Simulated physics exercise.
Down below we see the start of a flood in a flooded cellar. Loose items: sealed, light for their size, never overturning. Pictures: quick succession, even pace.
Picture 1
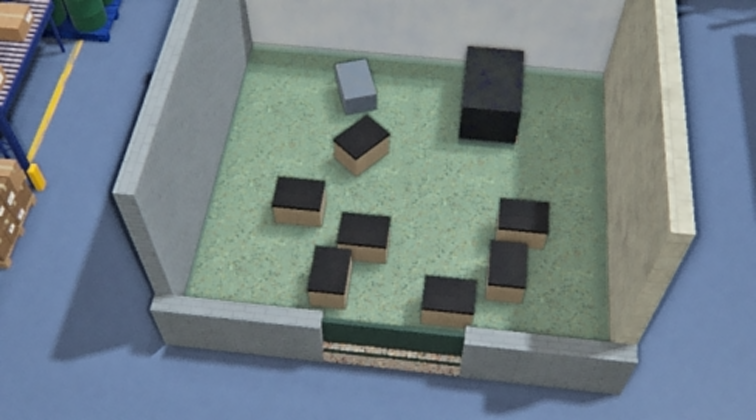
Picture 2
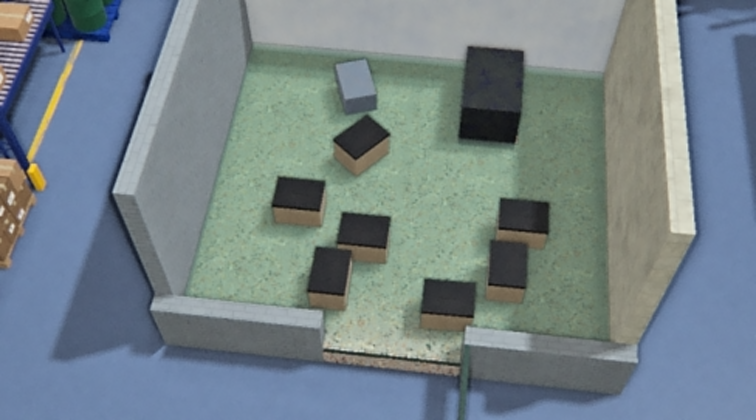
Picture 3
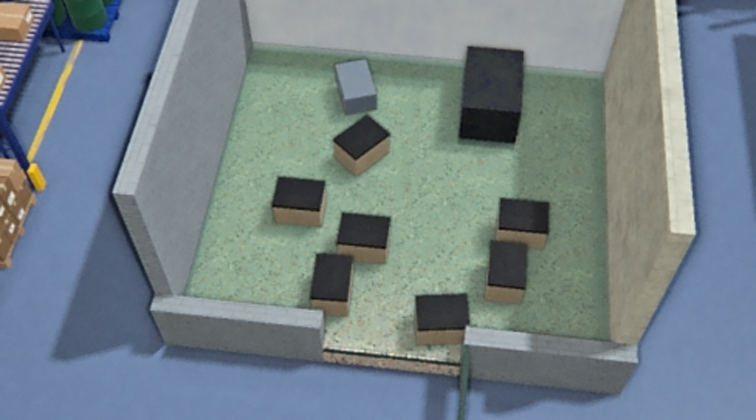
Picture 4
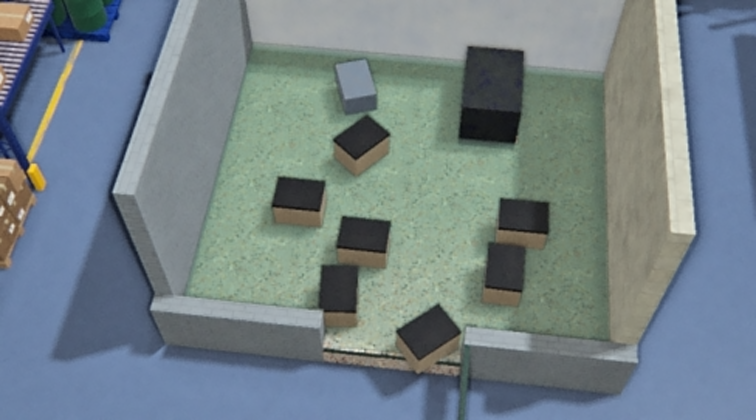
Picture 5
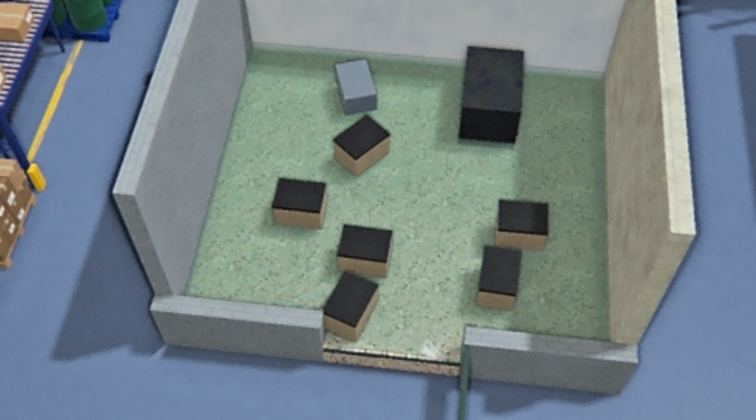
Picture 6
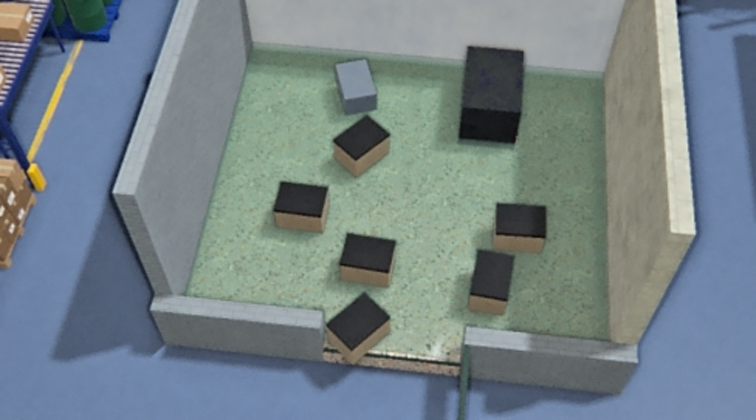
A big black block stayed put in a walled green room as the dark green gate at the front opened, then one black-topped box slid out through the gap and others drifted slightly toward it.
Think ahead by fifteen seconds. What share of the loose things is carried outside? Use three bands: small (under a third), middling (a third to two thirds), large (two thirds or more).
Large.
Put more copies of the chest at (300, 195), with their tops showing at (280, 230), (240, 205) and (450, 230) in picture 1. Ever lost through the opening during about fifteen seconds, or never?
One after the other: Through, left behind, gone.
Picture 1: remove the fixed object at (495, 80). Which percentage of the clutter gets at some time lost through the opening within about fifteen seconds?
80 %.
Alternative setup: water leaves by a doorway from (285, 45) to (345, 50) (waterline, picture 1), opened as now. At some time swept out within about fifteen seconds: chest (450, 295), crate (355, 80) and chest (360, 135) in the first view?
Per item as listed - not lost, swept away, swept away.
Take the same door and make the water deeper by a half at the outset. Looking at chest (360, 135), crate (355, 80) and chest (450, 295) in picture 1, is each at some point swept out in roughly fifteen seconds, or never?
Object by object: Carried off; trapped; carried off.
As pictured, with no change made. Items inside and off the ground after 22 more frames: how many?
Count: 2.
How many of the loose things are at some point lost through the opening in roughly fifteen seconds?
I make it 6 in total.
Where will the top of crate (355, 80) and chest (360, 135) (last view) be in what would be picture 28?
Roughly (352, 109) and roughly (373, 224).
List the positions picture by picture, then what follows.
The first picture shows a chest at (330, 269), afloat; a chest at (364, 229), afloat; 0 of 8 have shifted.
The second picture shows a chest at (330, 270), afloat; a chest at (364, 229), afloat; 0 of 8 have shifted.
The third picture shows a chest at (332, 276) floats, close to its start; a chest at (364, 229), afloat; 2 of 8 have shifted.
The fourth picture shows a chest at (339, 288), afloat, close to its start; a chest at (364, 233), afloat, close to its start; 2 of 8 have shifted.
The fifth picture shows a chest at (350, 298) floats, a stride from its start; a chest at (365, 242), afloat, close to its start; 4 of 8 have shifted.
The sixth picture shows a chest at (358, 320) floats, a stride from its start; a chest at (368, 252), afloat, close to its start; 6 of 8 have shifted.
A moment on, 2 of 8 are out; 6 afloat.
Next, 4 of 8 are out; 4 afloat.
Later, 6 of 8 are out; 2 afloat.
In the end, 6 of 8 are out; 2 afloat.
